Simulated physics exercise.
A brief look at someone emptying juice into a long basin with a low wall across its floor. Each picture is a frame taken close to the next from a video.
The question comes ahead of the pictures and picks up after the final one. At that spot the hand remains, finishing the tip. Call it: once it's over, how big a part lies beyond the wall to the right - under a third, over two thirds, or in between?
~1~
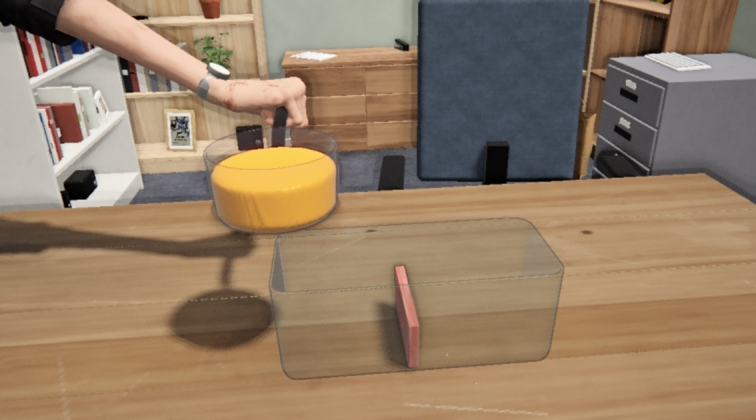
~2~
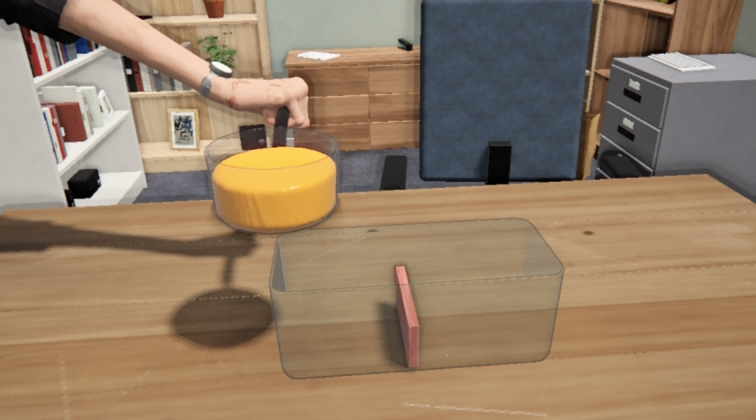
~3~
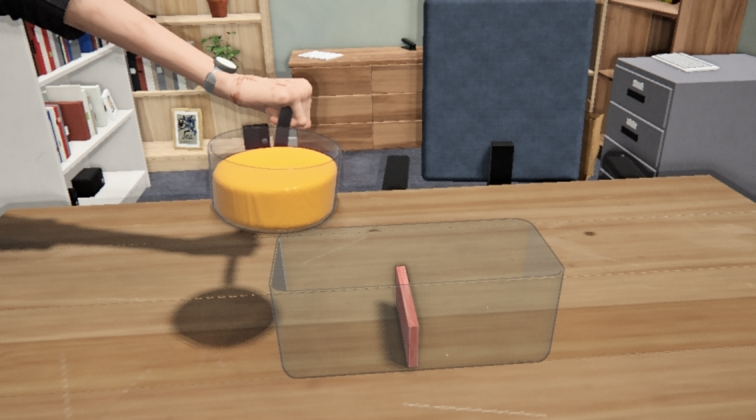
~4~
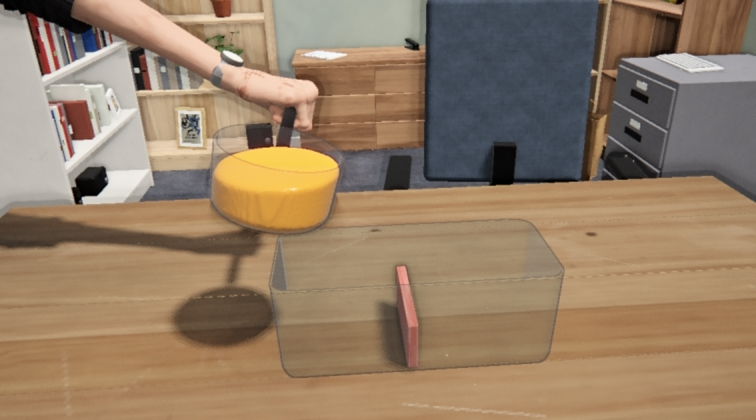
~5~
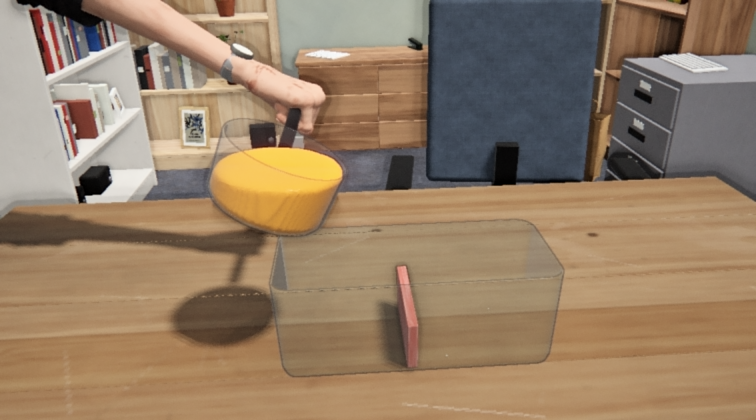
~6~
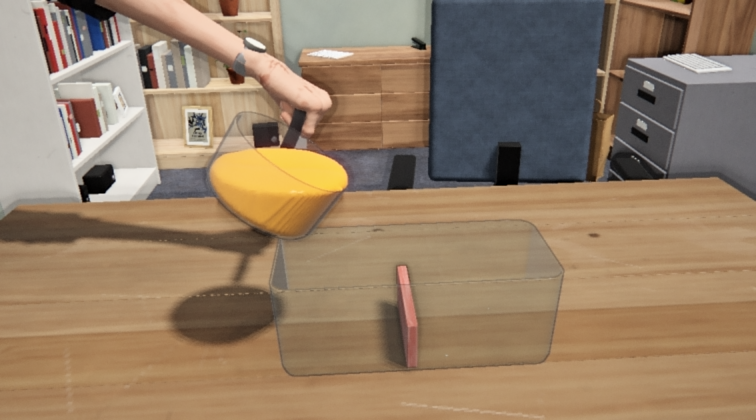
Under a third.
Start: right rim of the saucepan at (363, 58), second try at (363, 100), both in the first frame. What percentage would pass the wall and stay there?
In turn 60 and 50 in a hundred.
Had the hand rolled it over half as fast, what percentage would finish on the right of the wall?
Roughly 10 in a hundred.
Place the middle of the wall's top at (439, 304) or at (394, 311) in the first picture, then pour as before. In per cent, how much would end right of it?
Roughly 15 % and 25 %.
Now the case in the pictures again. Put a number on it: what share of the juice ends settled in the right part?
That is roughly 5 percent of it.
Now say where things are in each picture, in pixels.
In the first frame, it leans 0°; its right rim is at (336, 145); the juice meets the walls at (213, 169) and (335, 163); the long basin's rim runs from (274, 261) to (546, 244); the wall's top is at (406, 295).
In the second frame, it leans 2°; its right rim is at (338, 147); the juice meets the walls at (213, 168) and (335, 163).
In the third frame, it leans 6°; its right rim is at (340, 152); the juice meets the walls at (214, 167) and (337, 164).
In the fourth frame, it leans 14°; its right rim is at (344, 161); the juice meets the walls at (215, 166) and (339, 166).
In the fifth frame, it leans 24°; its right rim is at (346, 172); the juice meets the walls at (215, 165) and (343, 168).
In the sixth frame, it leans 36°; its right rim is at (345, 185); the juice meets the walls at (211, 161) and (346, 175); 1 per cent is over the edge.
A moment on, the saucepan is tipped right over and 21 per cent is still to pour, 50 is left of the wall and 0 right of it.
Next, the saucepan is tipped right over and 3 per cent is still to pour, 89 is left of the wall and 1 right of it.
Then the saucepan is tipped right over and 0 per cent is still to pour, 93 is left of the wall and 4 right of it.
Later the saucepan is tipped right over and 0 per cent is still to pour, 93 is left of the wall and 4 right of it.
In the end 93 per cent lies left of the wall, 4 right of it and 3 outside.
